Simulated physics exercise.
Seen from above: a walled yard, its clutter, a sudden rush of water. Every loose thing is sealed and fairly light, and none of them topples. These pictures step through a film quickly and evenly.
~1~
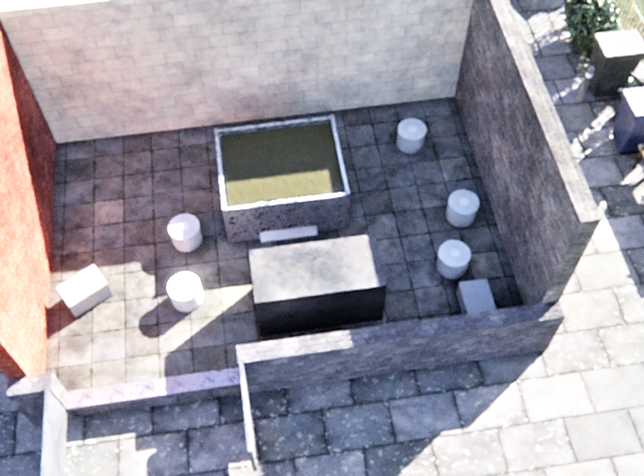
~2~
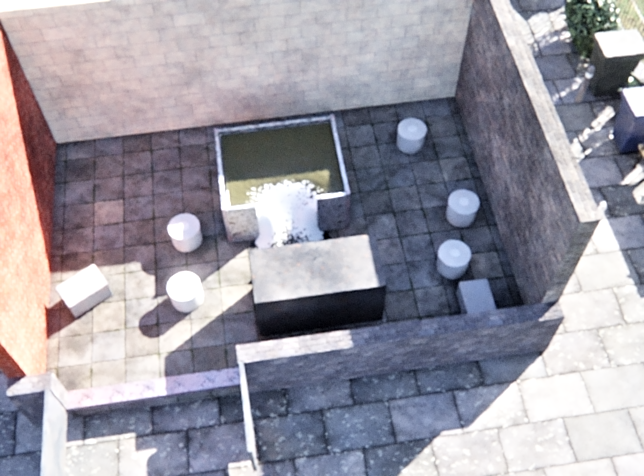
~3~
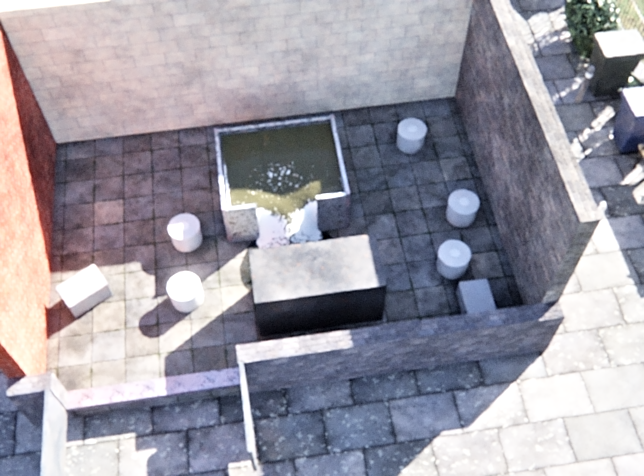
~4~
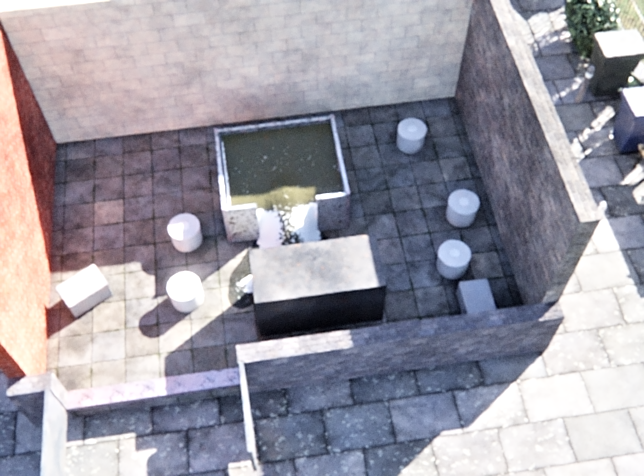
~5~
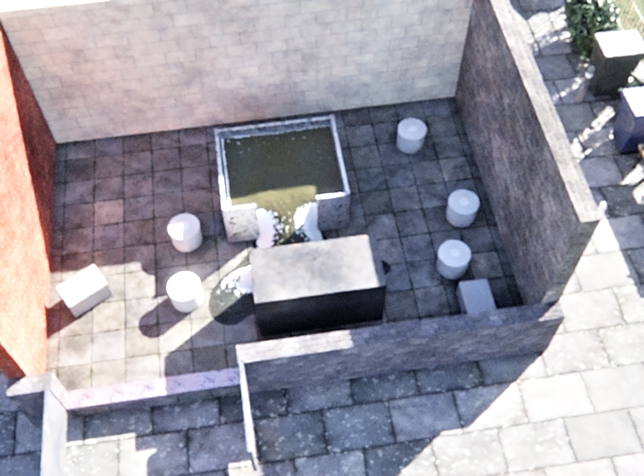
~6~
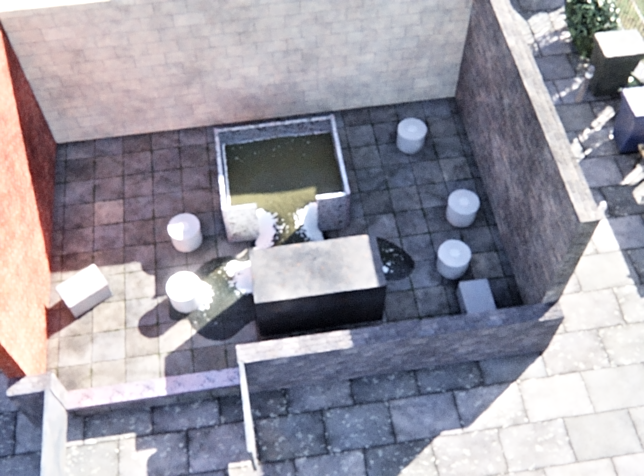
A walled yard holds a raised tank as water gushes out and spreads around a block.
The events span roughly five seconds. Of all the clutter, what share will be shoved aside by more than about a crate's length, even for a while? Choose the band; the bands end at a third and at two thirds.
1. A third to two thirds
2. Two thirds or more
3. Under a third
Two thirds or more (2).
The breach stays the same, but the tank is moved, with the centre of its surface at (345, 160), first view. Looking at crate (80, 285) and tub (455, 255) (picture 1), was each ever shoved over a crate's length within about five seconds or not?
Taking them in the order you gave, the first did not get there and the second got carried that far.
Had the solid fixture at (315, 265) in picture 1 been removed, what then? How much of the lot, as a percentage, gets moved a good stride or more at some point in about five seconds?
I'd say somewhere around 70 per cent.
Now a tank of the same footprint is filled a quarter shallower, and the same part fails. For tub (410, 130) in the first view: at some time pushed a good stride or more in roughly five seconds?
Regarding the one you named: Never got there.
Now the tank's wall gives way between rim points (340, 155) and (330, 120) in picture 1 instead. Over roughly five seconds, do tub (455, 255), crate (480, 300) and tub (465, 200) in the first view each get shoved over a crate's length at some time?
The first: Got that far; the second: Got that far; the third: Got that far.
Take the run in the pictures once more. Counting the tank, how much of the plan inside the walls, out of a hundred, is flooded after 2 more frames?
About 30 in a hundred.
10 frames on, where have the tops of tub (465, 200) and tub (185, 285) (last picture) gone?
Look around pixels (467, 152) and (55, 353).
A moment on, 1 of 7 are well off their spots; 0 afloat.
Next, 4 of 7 are well off their spots; 3 afloat.
Later, 6 of 7 are well off their spots; 4 afloat.
In the end, 7 of 7 are well off their spots, and 7 have been at some point; 4 afloat.
